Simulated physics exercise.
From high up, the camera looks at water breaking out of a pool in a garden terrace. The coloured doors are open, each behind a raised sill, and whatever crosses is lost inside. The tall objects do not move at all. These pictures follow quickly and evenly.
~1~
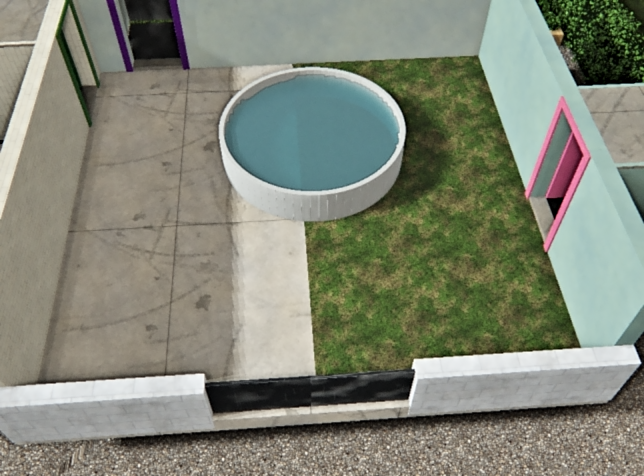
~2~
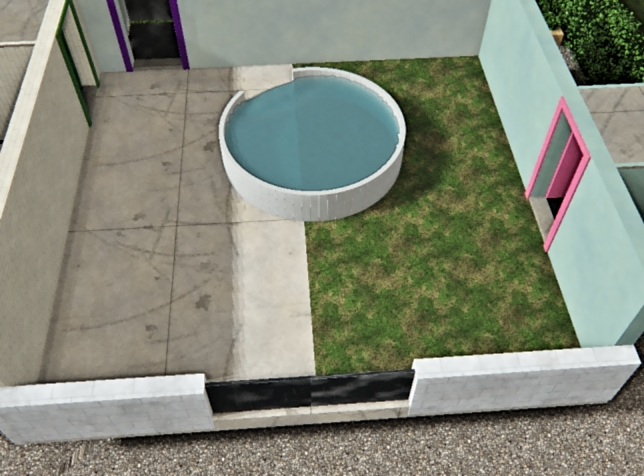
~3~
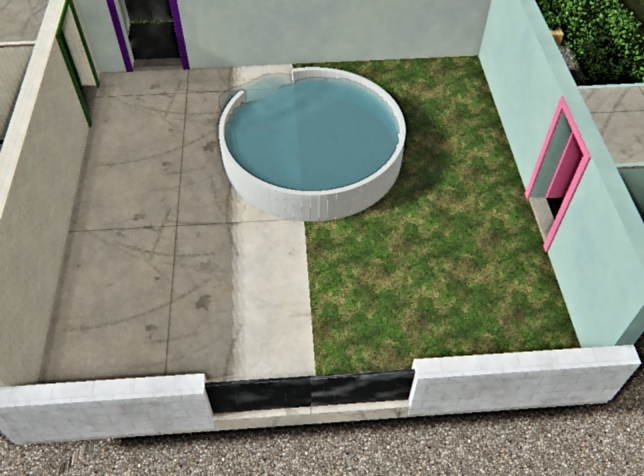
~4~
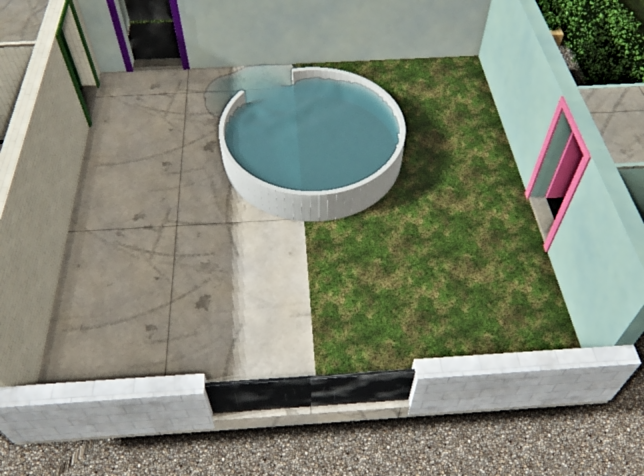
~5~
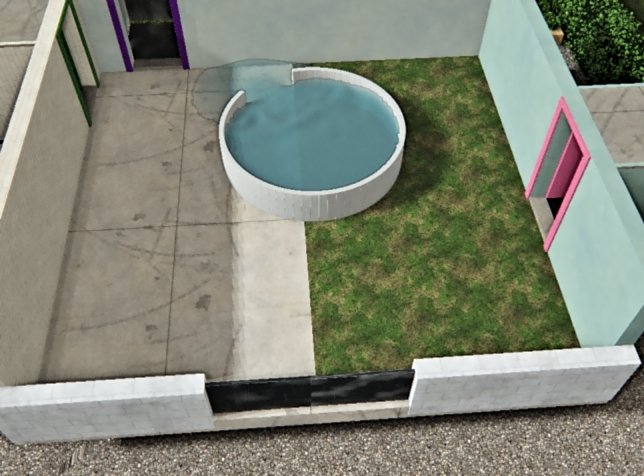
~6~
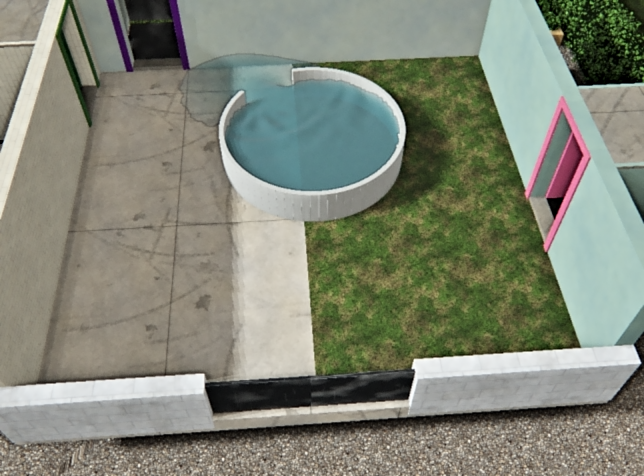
A round white pool opens at its far side and water spreads onto the paving.
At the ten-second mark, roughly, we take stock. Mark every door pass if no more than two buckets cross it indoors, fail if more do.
Marks: Pink door pass, purple door fail, green door fail.
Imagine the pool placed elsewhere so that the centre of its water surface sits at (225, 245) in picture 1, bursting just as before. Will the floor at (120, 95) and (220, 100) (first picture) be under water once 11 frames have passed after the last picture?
The first spot is swamped and the second is swamped.
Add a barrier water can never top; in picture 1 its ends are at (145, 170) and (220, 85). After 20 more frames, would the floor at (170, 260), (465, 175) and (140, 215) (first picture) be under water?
Submerged; untouched; submerged.
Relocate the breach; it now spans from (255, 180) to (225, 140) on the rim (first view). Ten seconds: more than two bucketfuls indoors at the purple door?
Note: Purple door admits less.
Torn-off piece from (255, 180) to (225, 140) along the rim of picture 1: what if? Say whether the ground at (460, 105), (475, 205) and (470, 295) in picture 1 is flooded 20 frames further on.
Listed order gives left alone; left alone; left alone.
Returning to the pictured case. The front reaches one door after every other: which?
That would be the pink door.
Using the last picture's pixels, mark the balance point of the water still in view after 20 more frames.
The water's centre sits above (275, 132).
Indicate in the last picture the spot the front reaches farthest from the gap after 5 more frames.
About at (102, 73).
A moment on, water covers 10 % of the floor; the pink door not reached, the purple door wet at the sill, nothing in, the green door not reached.
Next, water covers 15 % of the floor; the pink door not reached, the purple door under two buckets in, the green door under two buckets in.
Then, water covers 30 % of the floor; the pink door not reached, the purple door over two buckets in, the green door far over two buckets in.
Later, water covers 60 % of the floor; the pink door not reached, the purple door over two buckets in, the green door far over two buckets in.
In the end, water covers 85 % of the floor; the pink door wet at the sill, nothing in, the purple door over two buckets in, the green door far over two buckets in.
